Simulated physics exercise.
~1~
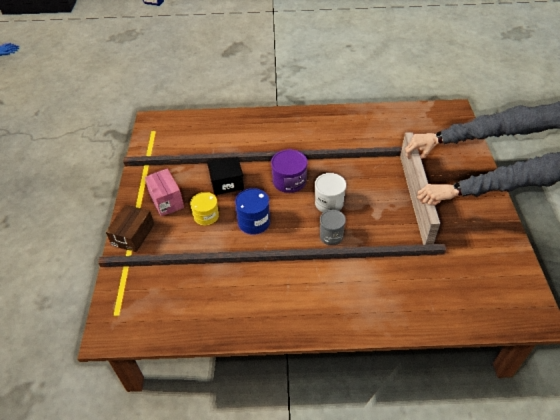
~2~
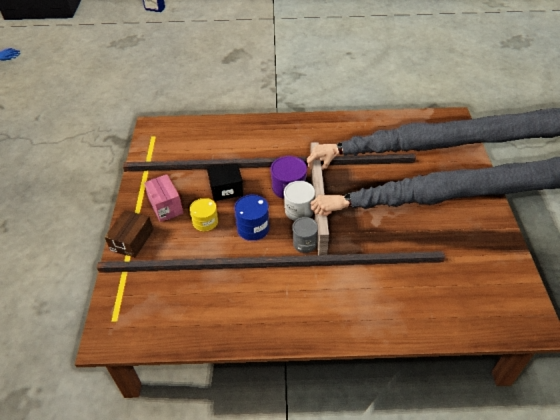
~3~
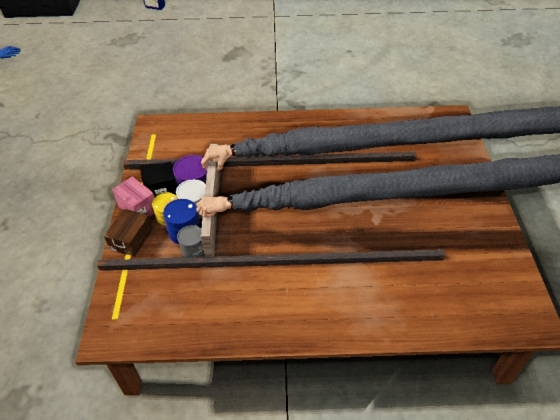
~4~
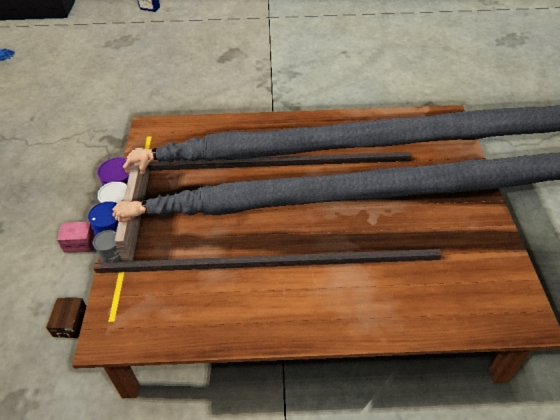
The video shows two gray-sleeved arms pushing a plank leftward between dark battens on a low wooden platform, bunching colorful boxes and tubs together. By the yellow tape, the pink and brown boxes have gone off the left edge, while purple, white, blue and grey containers remain against the plank.
